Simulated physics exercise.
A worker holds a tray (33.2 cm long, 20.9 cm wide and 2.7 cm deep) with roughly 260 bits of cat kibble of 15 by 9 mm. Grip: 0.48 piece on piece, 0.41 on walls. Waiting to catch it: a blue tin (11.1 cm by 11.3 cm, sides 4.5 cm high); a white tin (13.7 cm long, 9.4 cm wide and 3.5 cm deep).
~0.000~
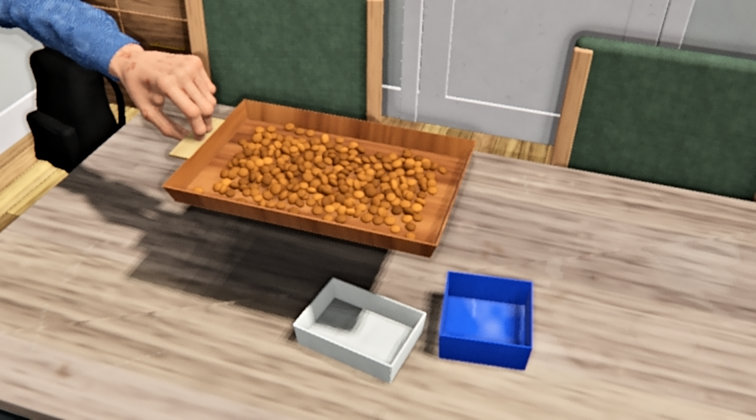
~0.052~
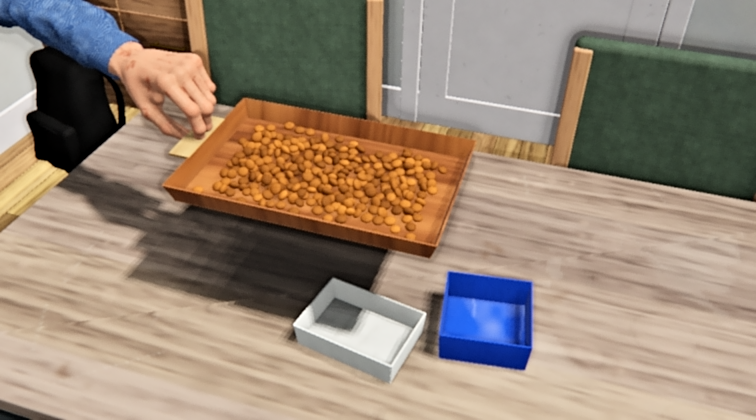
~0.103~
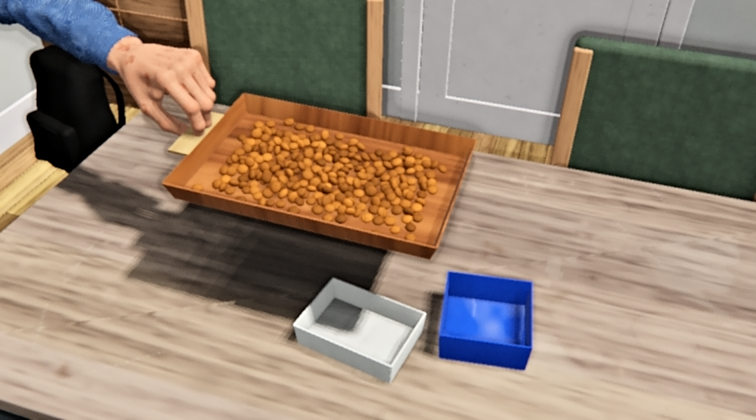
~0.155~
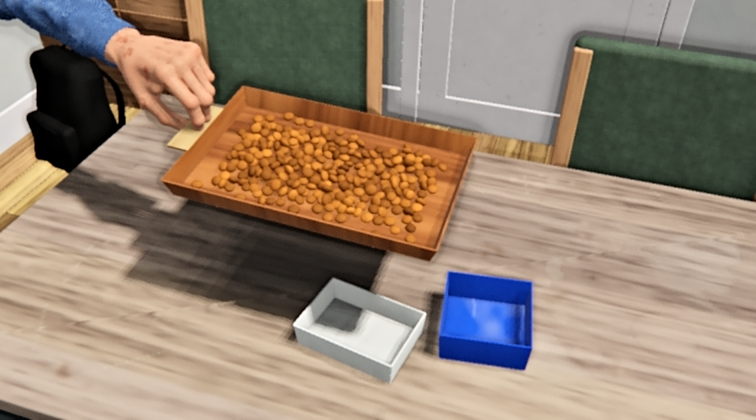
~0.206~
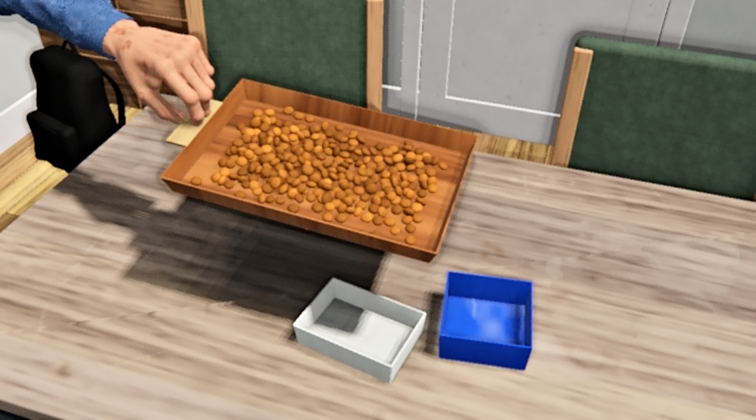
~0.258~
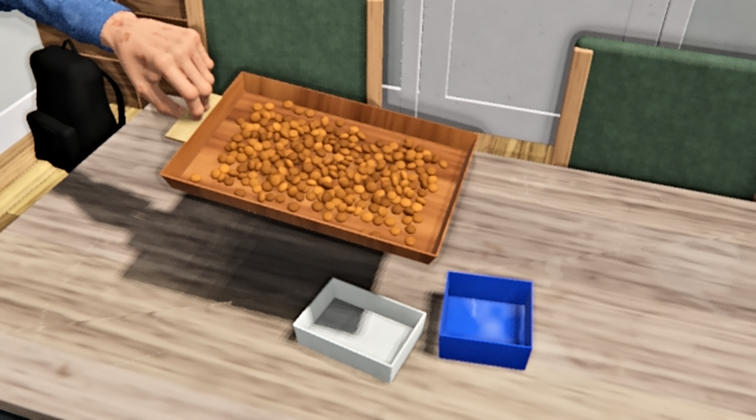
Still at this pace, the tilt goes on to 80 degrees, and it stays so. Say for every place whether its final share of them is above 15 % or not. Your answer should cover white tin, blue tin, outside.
White tin - above; blue tin - not above; outside - above.
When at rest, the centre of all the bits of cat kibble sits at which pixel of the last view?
Around (413, 357).
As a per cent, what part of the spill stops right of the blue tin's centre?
Share of spill: Approx. 10 %.
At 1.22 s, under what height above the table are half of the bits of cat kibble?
Some 22 centimetres, I reckon.
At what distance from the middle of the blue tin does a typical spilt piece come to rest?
I'd estimate close to 12 centimetres.
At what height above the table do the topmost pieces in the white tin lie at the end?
Around 3.5 centimetres above the table.
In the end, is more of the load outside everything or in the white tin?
When it all settles, the bigger part is outside everything.
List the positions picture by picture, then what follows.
Tray at (293, 215); tilt 0 degrees; leading edge at (458, 188); middle of the load at (326, 173); blue tin at (488, 307); white tin at (360, 319), in the first frame.
Tray at (293, 215); tilt 1 degrees; leading edge at (458, 188); middle of the load at (326, 172), in the second frame.
Tray at (293, 215); tilt 2 degrees; leading edge at (459, 188); middle of the load at (326, 171), in the third frame.
Tray at (294, 215); tilt 4 degrees; low side front right; leading edge at (459, 189); middle of the load at (326, 168), in the fourth frame.
Tray at (294, 215); tilt 7 degrees; low side front right; leading edge at (459, 189); middle of the load at (326, 165), in the fifth frame.
Tray at (294, 215); tilt 9 degrees; low side front right; leading edge at (460, 190); middle of the load at (327, 163); blue tin at (488, 307); white tin at (360, 319). It turns about 45 degrees a second, in the sixth frame.
Then, at 0.78 s, tilt 33 degrees; tray 100 %; middle of all pieces near (339, 166).
After 1.22 s, tilt 54 degrees; tray 100 %; middle of all pieces near (364, 202).
After 1.62 s, tilt 72 degrees; tray 75 %, outside 5 %, white tin 5 %, in the air 15 %; middle of all pieces near (387, 254).
After 2.00 s, tilt 80 degrees; blue tin 5 %, tray 15 %, outside 40 %, white tin 30 %, in the air 10 %; middle of all pieces near (408, 340).
By 3.0 s all is still; blue tin 5 %, tray 5 %, outside 55 %, white tin 35 %.
